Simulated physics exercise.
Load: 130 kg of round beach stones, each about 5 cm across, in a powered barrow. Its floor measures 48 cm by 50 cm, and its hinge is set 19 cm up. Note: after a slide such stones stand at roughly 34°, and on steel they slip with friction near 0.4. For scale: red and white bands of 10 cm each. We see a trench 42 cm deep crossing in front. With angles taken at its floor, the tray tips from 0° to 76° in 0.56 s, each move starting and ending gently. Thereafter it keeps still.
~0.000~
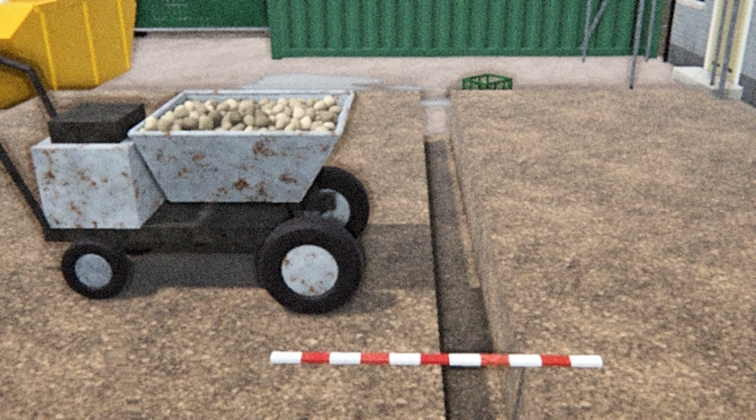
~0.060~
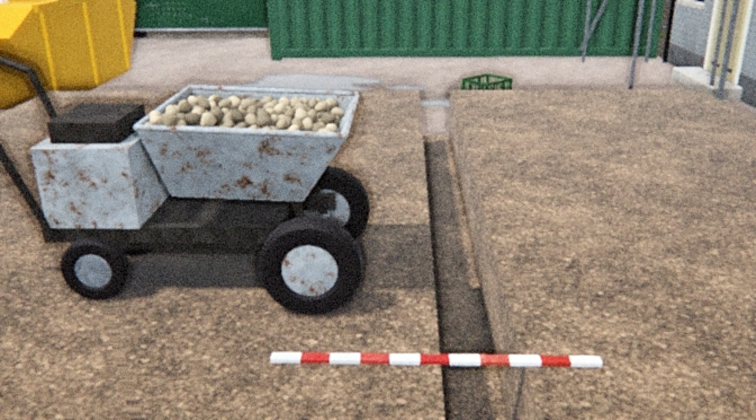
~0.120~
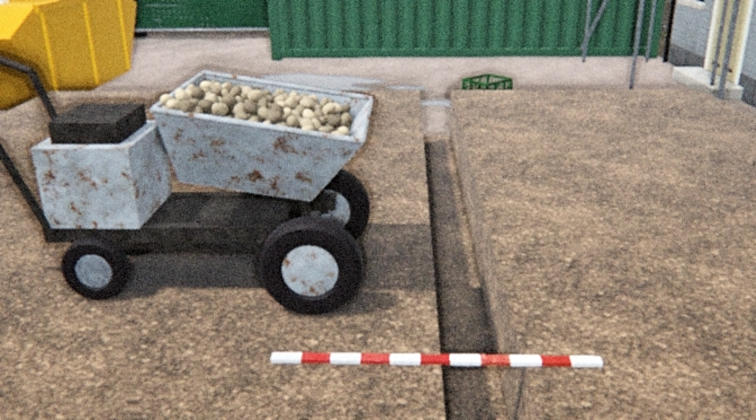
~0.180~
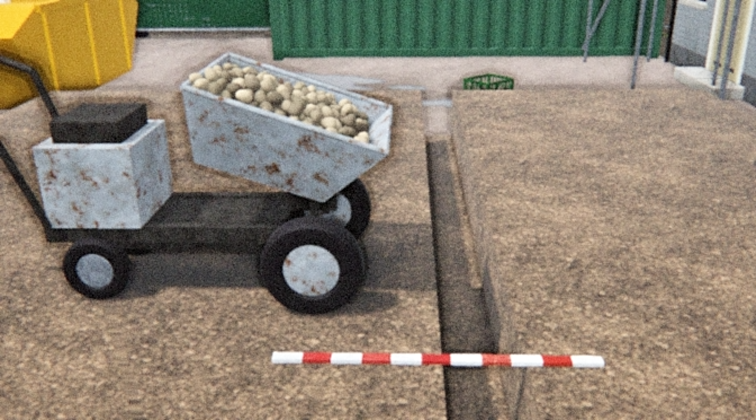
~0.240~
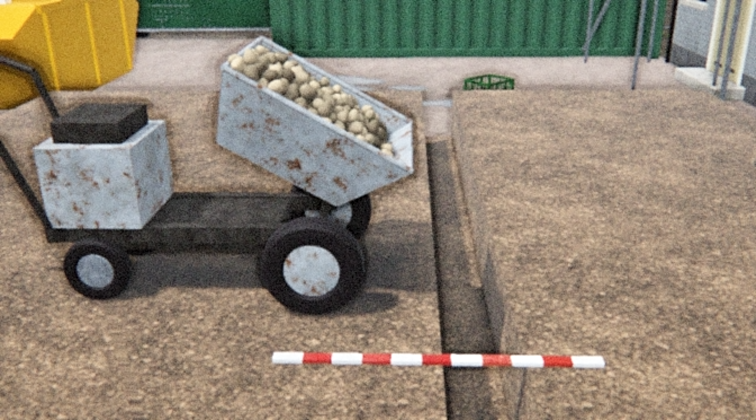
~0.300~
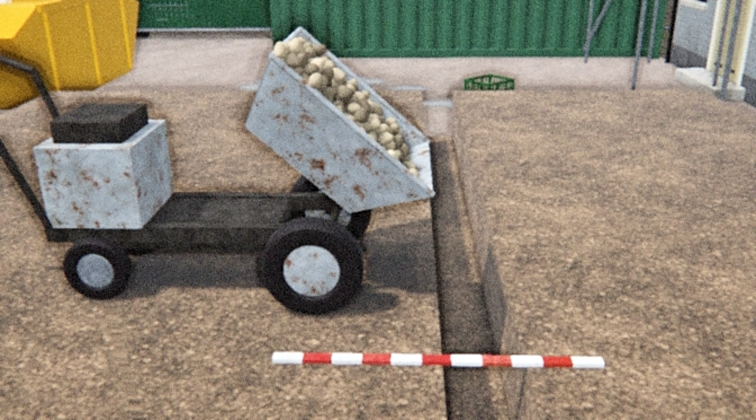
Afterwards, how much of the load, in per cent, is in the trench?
About 35 per cent.
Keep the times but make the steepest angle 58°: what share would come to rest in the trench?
It would come to about 25 percent.
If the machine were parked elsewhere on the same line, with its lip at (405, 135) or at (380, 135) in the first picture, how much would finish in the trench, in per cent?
5 %, then 15 %.
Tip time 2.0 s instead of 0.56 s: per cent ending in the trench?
Something close to 70 per cent.
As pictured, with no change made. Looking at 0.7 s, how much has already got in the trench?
Roughly 15 percent of the load.
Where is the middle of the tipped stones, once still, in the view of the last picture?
Somewhere near pixel (556, 274).
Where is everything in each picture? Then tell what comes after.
In the first picture, lip at (340, 134), floor tilted 0°, highest stones at (241, 110).
In the second picture, the tray is at 2°, its lip at (346, 136); the top of the load is at (218, 105); the stones move at 0.6 m/s on average.
In the third picture, lip at (363, 142), floor tilted 9°, highest stones at (216, 91); the stones move at 1.1 m/s on average.
In the fourth picture, the tray is at 19°, its lip at (387, 153); the top of the load is at (234, 73); the stones move at 1.5 m/s on average.
In the fifth picture, lip at (412, 172), floor tilted 30°, highest stones at (266, 58); the stones move at 1.8 m/s on average.
In the sixth picture, the tray is at 42°, its lip at (433, 195); the top of the load is at (301, 49); the stones move at 1.9 m/s on average.
After 0.4 s the floor is at 64°; 100 % in the tray; the foremost stones are at (452, 211).
After 0.7 s the floor is at 76°; 44 % in the tray, 17 % in the trench, 39 % past the trench; the foremost stones are at (575, 288).
After 1.0 s the floor is at 76°; 6 % in the tray, 28 % in the trench, 66 % past the trench; the foremost stones are past the picture's edge.
After 3.0 s the floor is at 76°; 0 % in the tray, 35 % in the trench, 65 % past the trench; the foremost stones are past the picture's edge.
